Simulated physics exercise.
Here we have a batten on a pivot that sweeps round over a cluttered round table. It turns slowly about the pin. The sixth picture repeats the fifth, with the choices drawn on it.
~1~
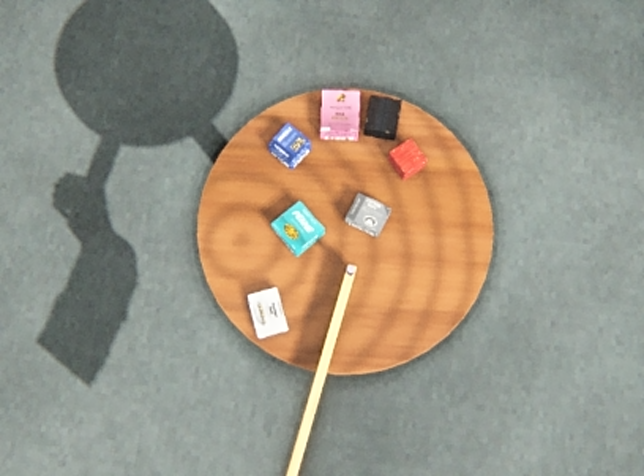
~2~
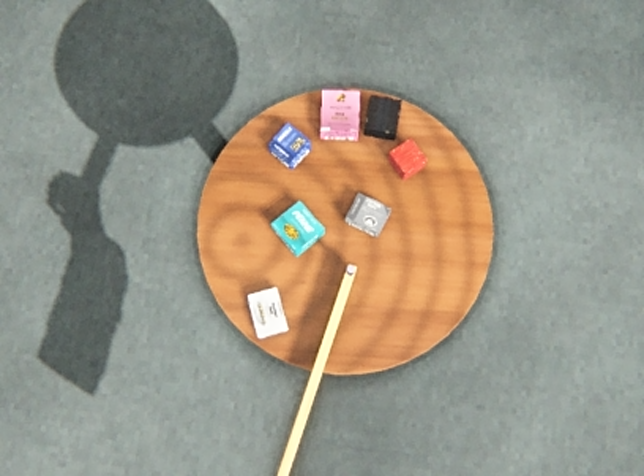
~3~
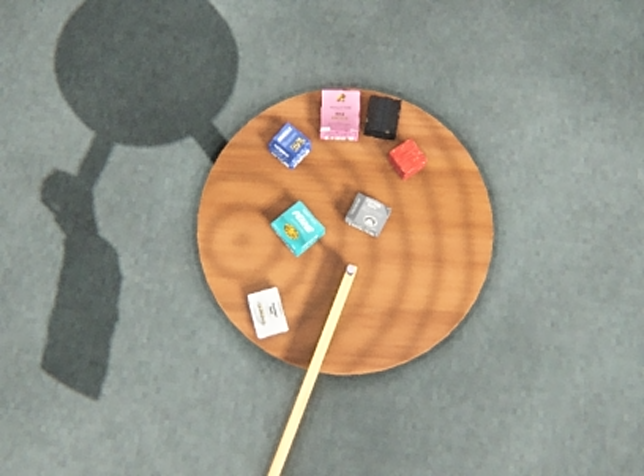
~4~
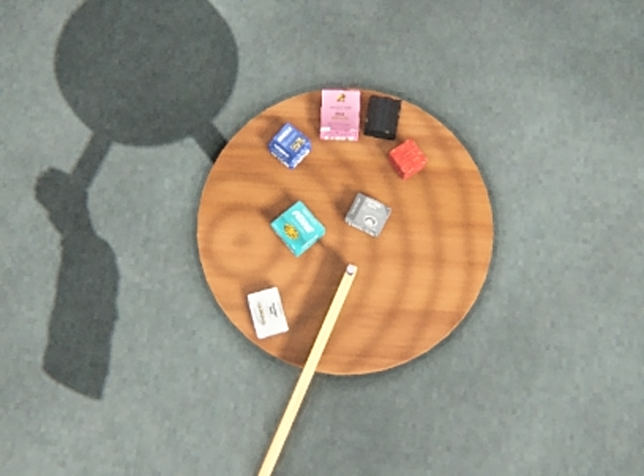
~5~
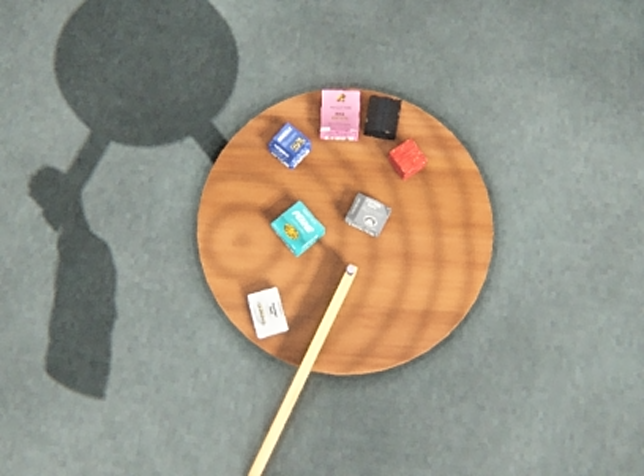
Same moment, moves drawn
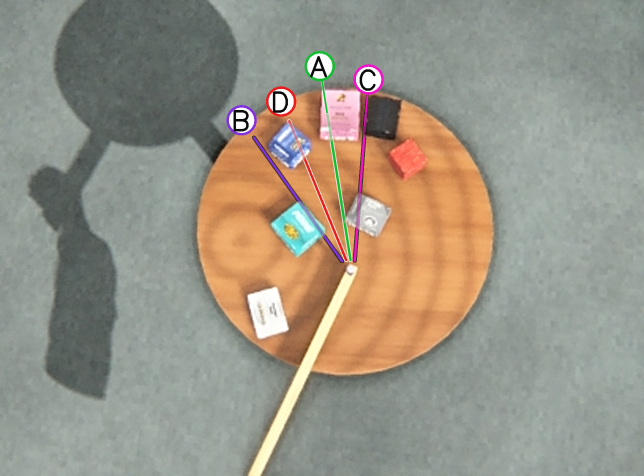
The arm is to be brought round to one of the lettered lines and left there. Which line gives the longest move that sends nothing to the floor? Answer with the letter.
It should halt at A.
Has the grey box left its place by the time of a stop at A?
Yes.
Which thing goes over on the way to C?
The black box goes over.
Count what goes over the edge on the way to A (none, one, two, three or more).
By then, none.
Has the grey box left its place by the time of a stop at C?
Yes.
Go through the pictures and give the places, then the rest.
Pink packet (340, 116); grey box (368, 215); red block (407, 160), in the first frame.
Arm (318, 370); white box (268, 313), in the second frame.
Arm (314, 368); black box (383, 118), in the third frame.
Arm (310, 367); pink packet (340, 116), in the fourth frame.
Arm (306, 365); red block (407, 160); white box (268, 313); turquoise packet (298, 229), in the fifth frame.
On the marked copy, A at (338, 185); B at (297, 198); C at (361, 185); D at (317, 189).
Following A. Soon after the start, arm (251, 293); white box (250, 271); black box (383, 118).
Later, arm (275, 209); white box (284, 189); turquoise packet (308, 212).
In the end, arm (335, 177); black box (414, 114); pink packet (378, 110); nothing has fallen.
As for the rest, B is safe but short; C drops the black box; D is safe but short.
